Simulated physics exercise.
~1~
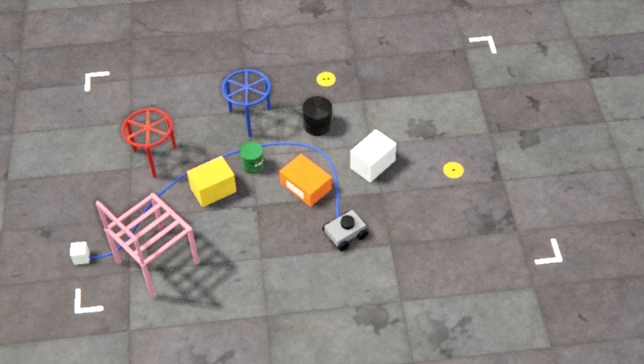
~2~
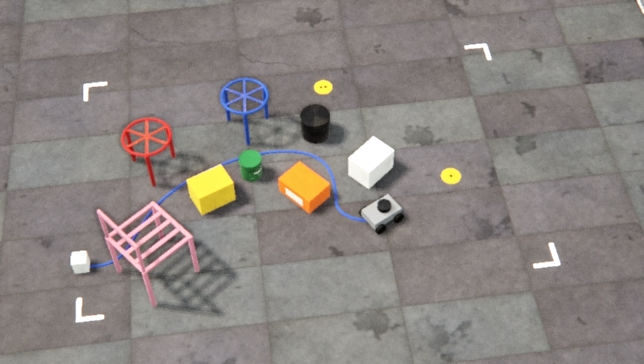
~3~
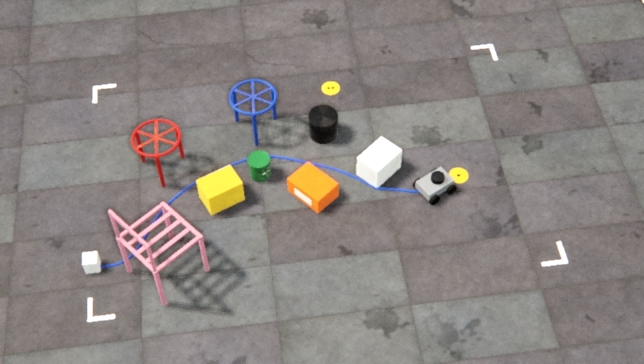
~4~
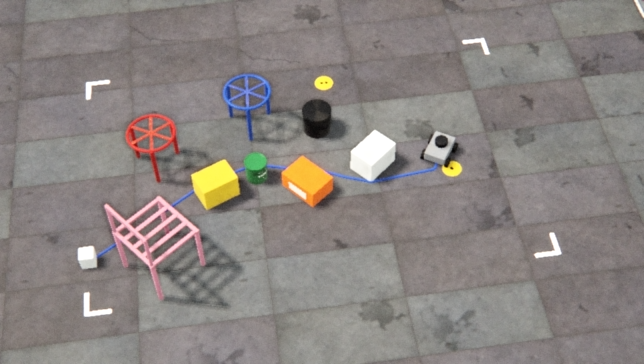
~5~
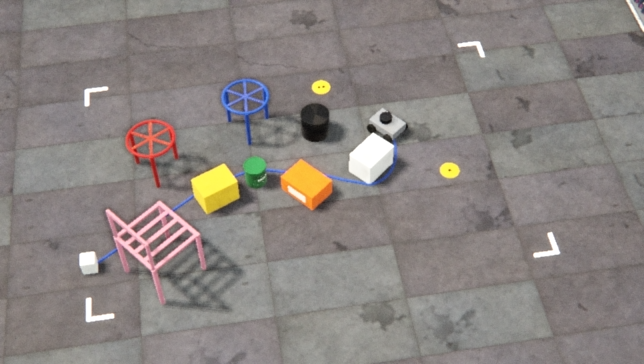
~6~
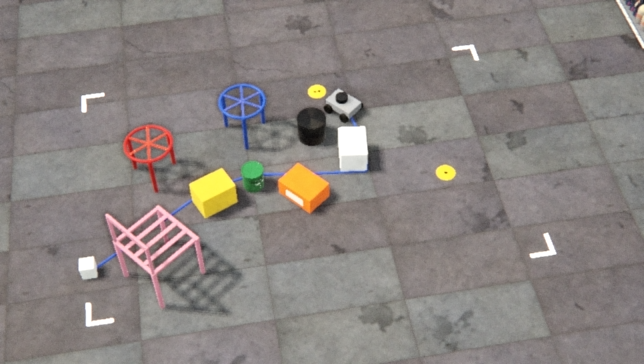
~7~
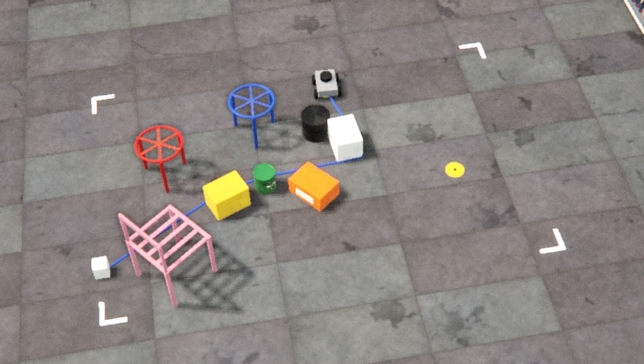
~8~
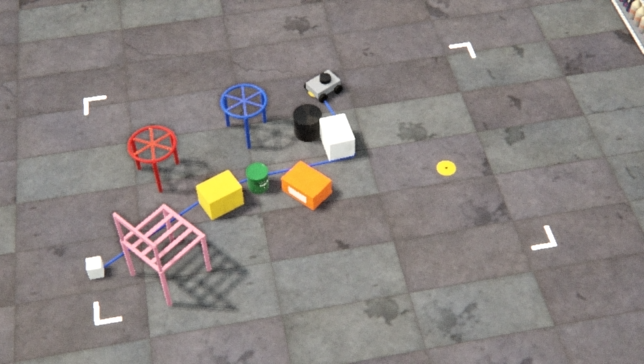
A small grey cart trails a blue lead across a grey tiled shop floor, seen from above at an angle, with white tape corners around it. The lead winds from a little white block at lower left past a pink chair frame, red and blue stools, a yellow crate, green bucket, orange carton, black tub and white crate. The cart rolls right to one yellow mark, then turns up and left, the tightening lead shifting the bucket slightly. The lead drags the white crate up and left toward the tub. The cart stops at the upper yellow mark, the orange carton almost unmoved.
